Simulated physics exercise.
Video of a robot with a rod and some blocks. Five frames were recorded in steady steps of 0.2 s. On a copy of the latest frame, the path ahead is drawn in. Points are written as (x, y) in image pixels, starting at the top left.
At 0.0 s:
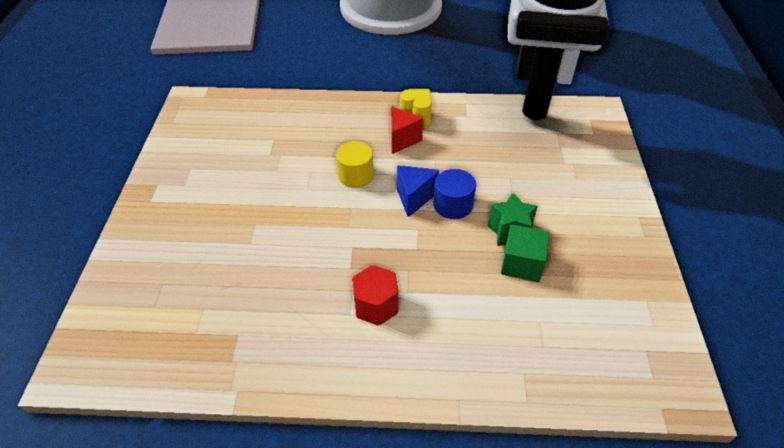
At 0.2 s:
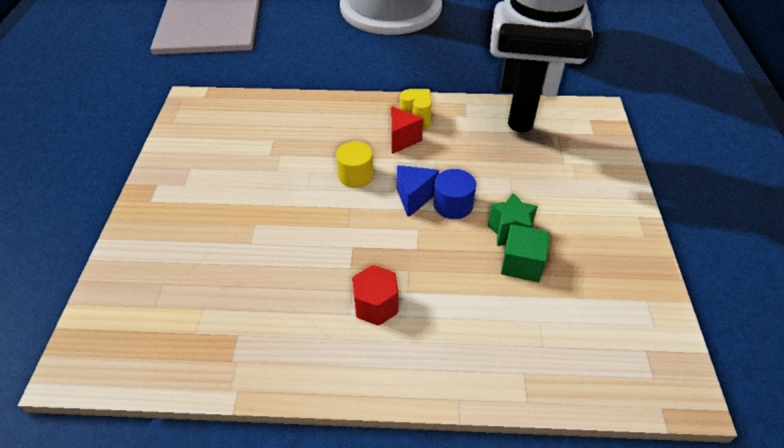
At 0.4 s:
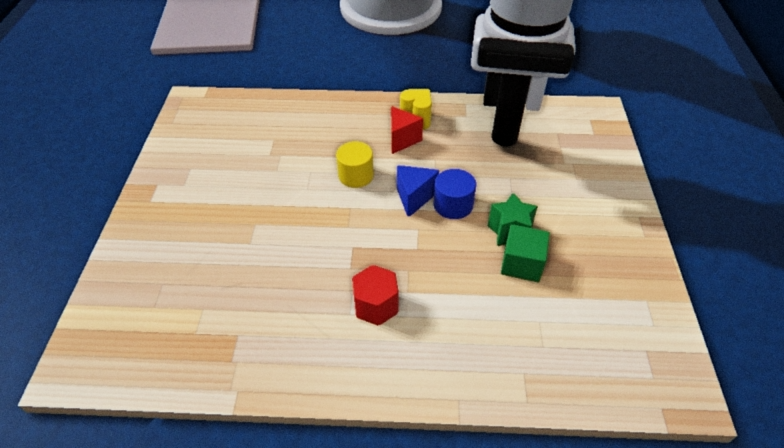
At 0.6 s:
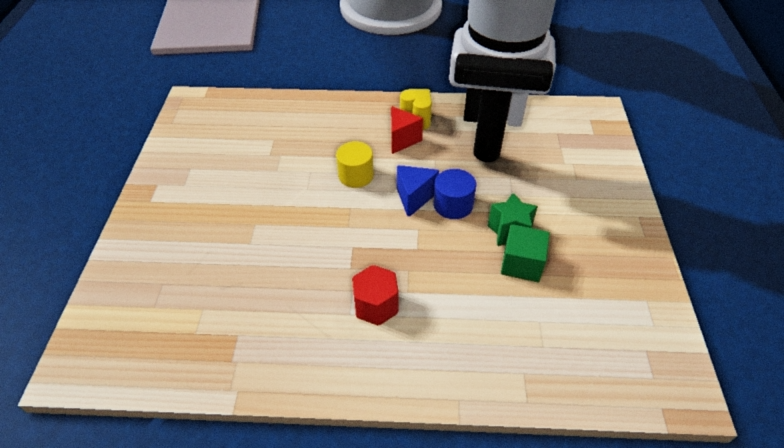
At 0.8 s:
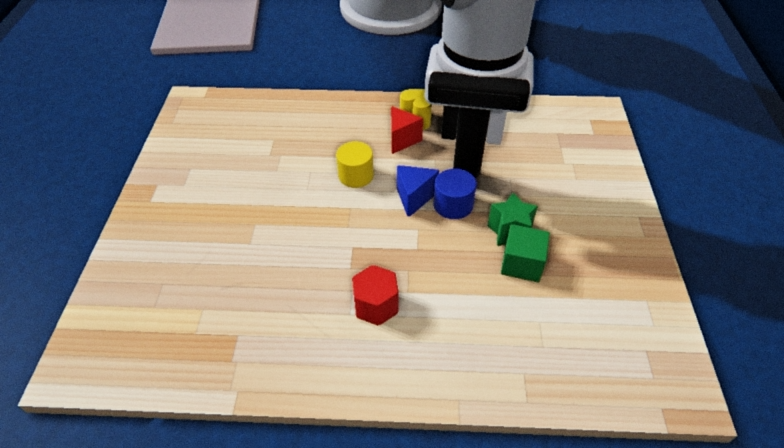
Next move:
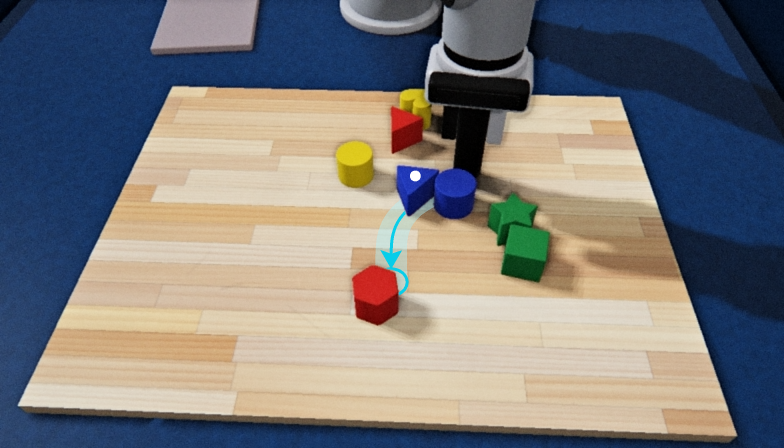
On a wooden board scattered with colored blocks, a robot arm moved its black rod down and to the left until it was close behind the blue disc, and none of the blocks moved.
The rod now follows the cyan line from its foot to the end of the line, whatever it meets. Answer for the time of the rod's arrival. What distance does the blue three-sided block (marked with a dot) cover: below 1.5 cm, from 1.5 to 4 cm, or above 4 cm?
The displacement of the blue three-sided block is above 4 cm.
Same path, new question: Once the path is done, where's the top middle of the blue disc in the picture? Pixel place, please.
At the end it should sit near (446, 199).
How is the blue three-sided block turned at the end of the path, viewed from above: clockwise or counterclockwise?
It twists clockwise.
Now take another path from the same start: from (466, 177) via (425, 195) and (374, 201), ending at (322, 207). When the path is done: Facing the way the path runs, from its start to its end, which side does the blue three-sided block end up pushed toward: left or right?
It heads left.
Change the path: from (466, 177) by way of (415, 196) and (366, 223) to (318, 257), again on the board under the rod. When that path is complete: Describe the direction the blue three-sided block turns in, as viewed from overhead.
My answer: Clockwise.
Path on the board, from (466, 177) over (423, 199) and (393, 234) to (391, 282); the dot is on the blue three-sided block.
The first path, step by step. One third of the way, rod (423, 193); blue three-sided block (386, 184), turned 20° clockwise; blue disc (446, 199).
Two thirds of the way, rod (393, 229); blue three-sided block (368, 193), turned 95° clockwise; blue disc (446, 199).
At the end, rod (391, 276); yellow disc in place; red hexagonal block (373, 290); blue three-sided block (368, 193), turned 95° clockwise; blue disc (446, 199).
